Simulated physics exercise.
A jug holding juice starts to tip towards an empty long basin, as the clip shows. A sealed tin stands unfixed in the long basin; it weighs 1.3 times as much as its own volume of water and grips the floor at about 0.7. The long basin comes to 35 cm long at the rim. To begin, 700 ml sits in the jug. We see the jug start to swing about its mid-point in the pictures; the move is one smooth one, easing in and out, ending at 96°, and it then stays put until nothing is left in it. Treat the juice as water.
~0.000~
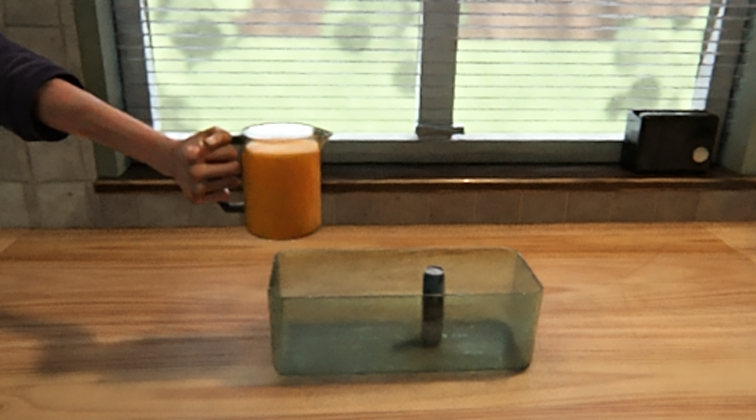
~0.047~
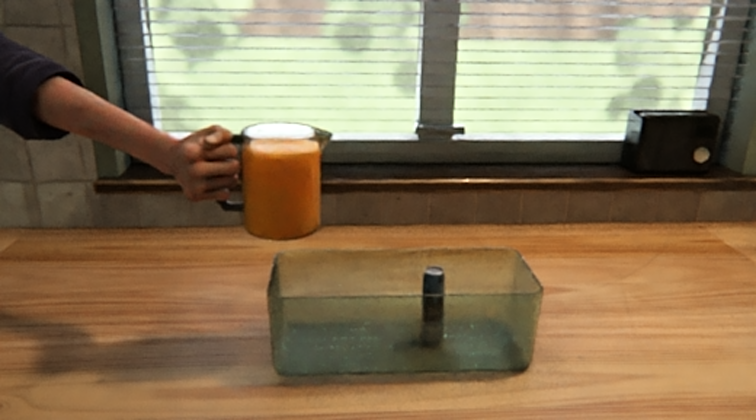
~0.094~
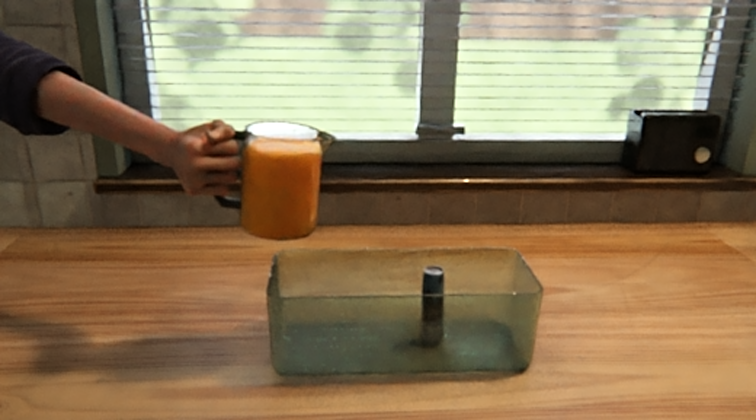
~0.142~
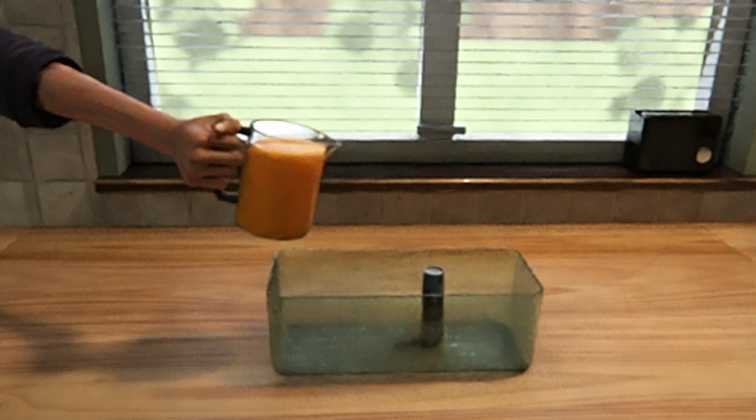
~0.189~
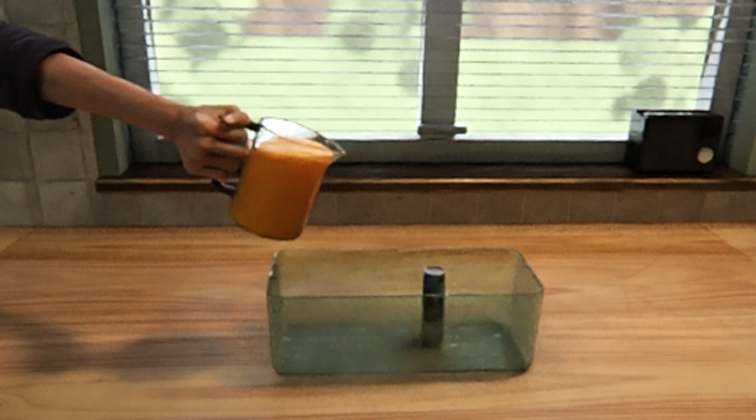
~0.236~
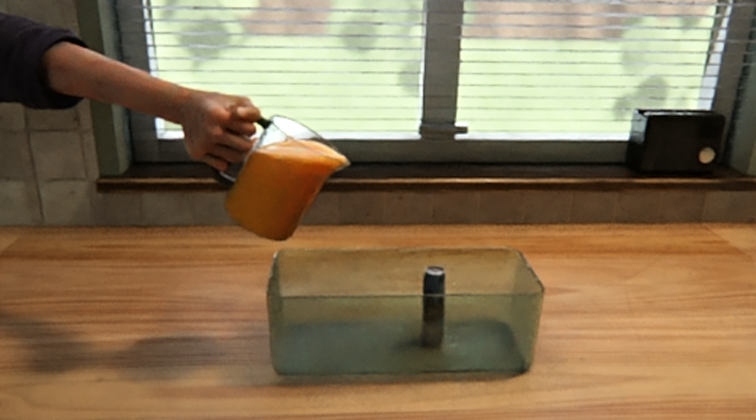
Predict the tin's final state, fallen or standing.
Not tipped.
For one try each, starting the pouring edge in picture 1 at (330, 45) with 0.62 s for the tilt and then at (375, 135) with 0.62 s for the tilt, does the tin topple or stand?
The tin overturns the first time and overturns the second time.
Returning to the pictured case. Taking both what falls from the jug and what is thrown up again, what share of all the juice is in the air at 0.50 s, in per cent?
About 20 per cent.
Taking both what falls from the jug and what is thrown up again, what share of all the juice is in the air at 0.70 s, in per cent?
Near 18 percent.
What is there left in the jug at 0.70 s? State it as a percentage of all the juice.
What remains is about 30 percent of it all.
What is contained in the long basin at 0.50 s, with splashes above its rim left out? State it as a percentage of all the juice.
10 %, more or less.
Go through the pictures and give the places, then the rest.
In the first picture, tilt 0°; pouring edge (333, 133); surface from (244, 145) to (320, 145); the long basin's rim runs from (272, 274) to (529, 270); the tin's top is at (434, 273).
In the second picture, tilt 1°; pouring edge (334, 134); surface from (245, 145) to (320, 146).
In the third picture, tilt 5°; pouring edge (337, 137); surface from (246, 143) to (322, 147).
In the fourth picture, tilt 12°; pouring edge (341, 144); surface from (250, 144) to (326, 148).
In the fifth picture, tilt 20°; pouring edge (346, 152); surface from (248, 161) to (334, 151).
In the sixth picture, tilt 30°; pouring edge (350, 163); surface from (245, 165) to (345, 155).
After 0.50 s the tilt is 88° and 70 per cent is still to pour; the tin stands where it began.
After 0.70 s the tilt is 96° and 31 per cent is still to pour; the tin stands where it began.
After 0.90 s the tilt is 96° and 12 per cent is still to pour; the tin stands where it began.
After 1.12 s the tilt is 96° and 4 per cent is still to pour; the tin stands where it began.
In the end the tin stands where it began.
